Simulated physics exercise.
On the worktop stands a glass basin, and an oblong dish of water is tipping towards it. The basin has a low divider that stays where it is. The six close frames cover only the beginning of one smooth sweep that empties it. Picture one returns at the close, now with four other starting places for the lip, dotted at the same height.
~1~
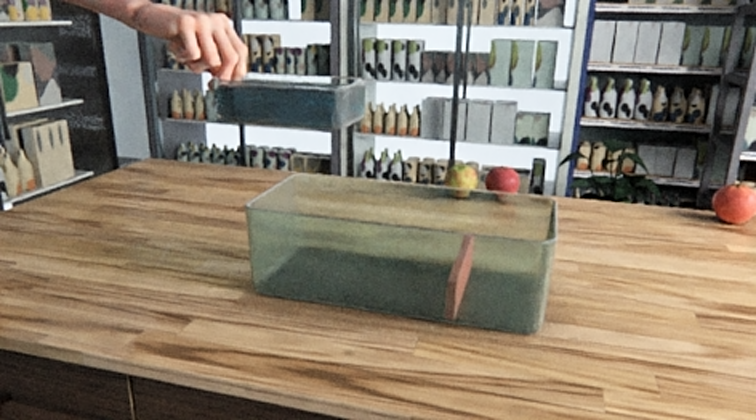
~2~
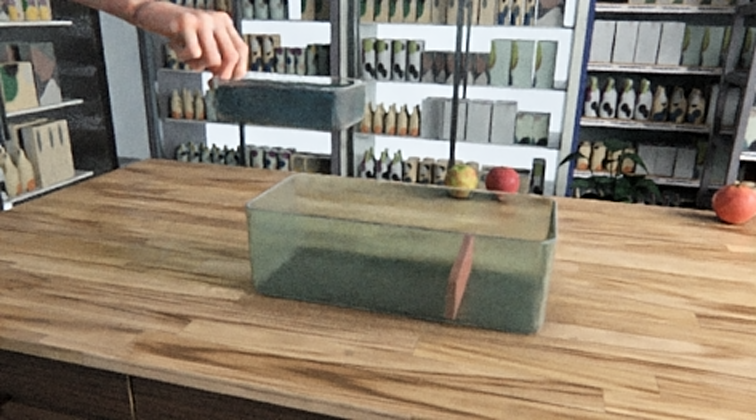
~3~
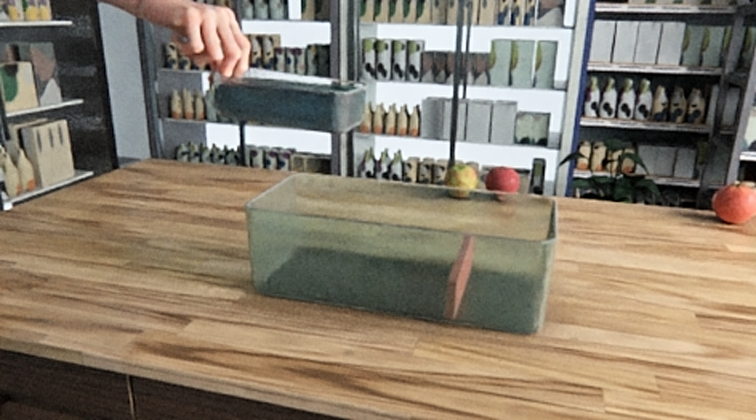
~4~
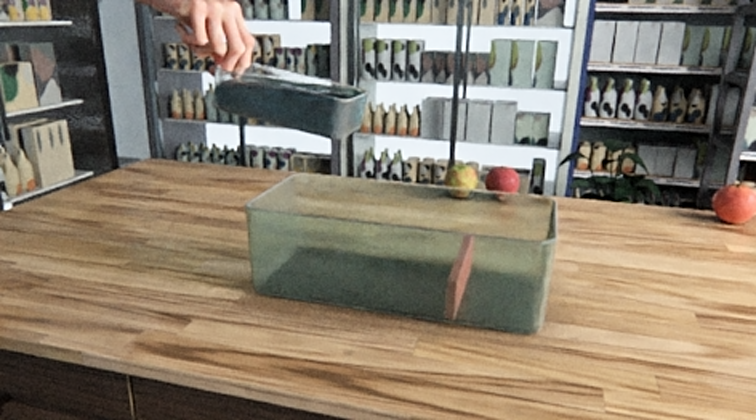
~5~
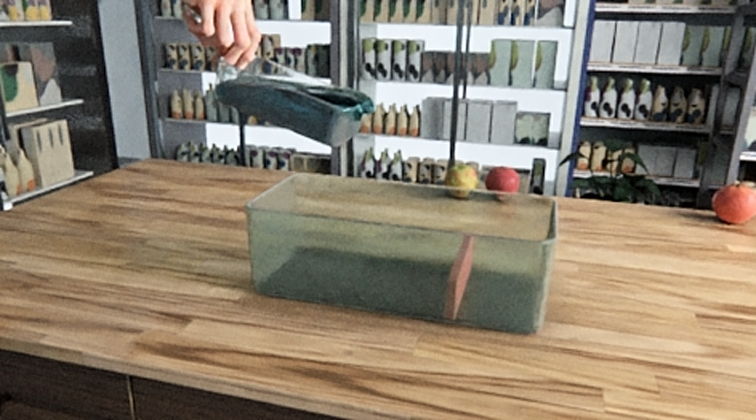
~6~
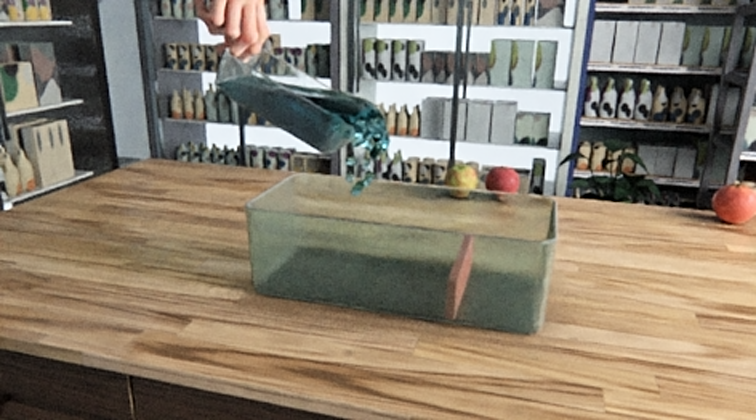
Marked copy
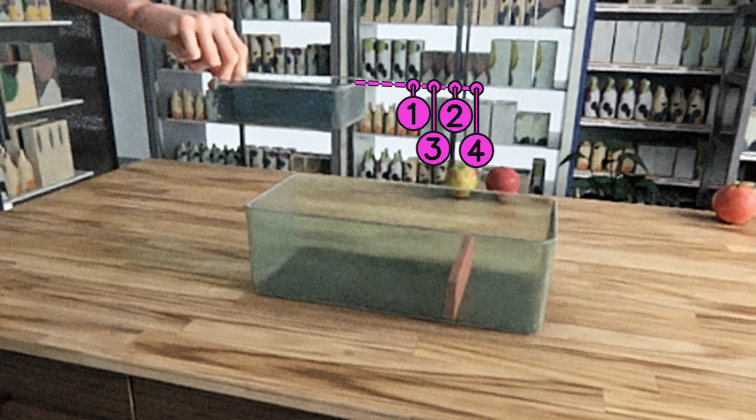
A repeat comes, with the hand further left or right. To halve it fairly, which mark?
1.
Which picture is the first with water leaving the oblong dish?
In picture 5.
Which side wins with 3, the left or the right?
More ends on the right.
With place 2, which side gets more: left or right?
The right one.
On the marked copy, 1 at (413, 85); 2 at (455, 87); 3 at (433, 86); 4 at (476, 88).
Choosing 1, about 52 % ends left of the wall and 48 % right of it.
Choosing 2, about 20 % ends left of the wall and 80 % right of it.
Choosing 3, about 28 % ends left of the wall and 71 % right of it.
Choosing 4, about 25 % ends left of the wall and 74 % right of it.
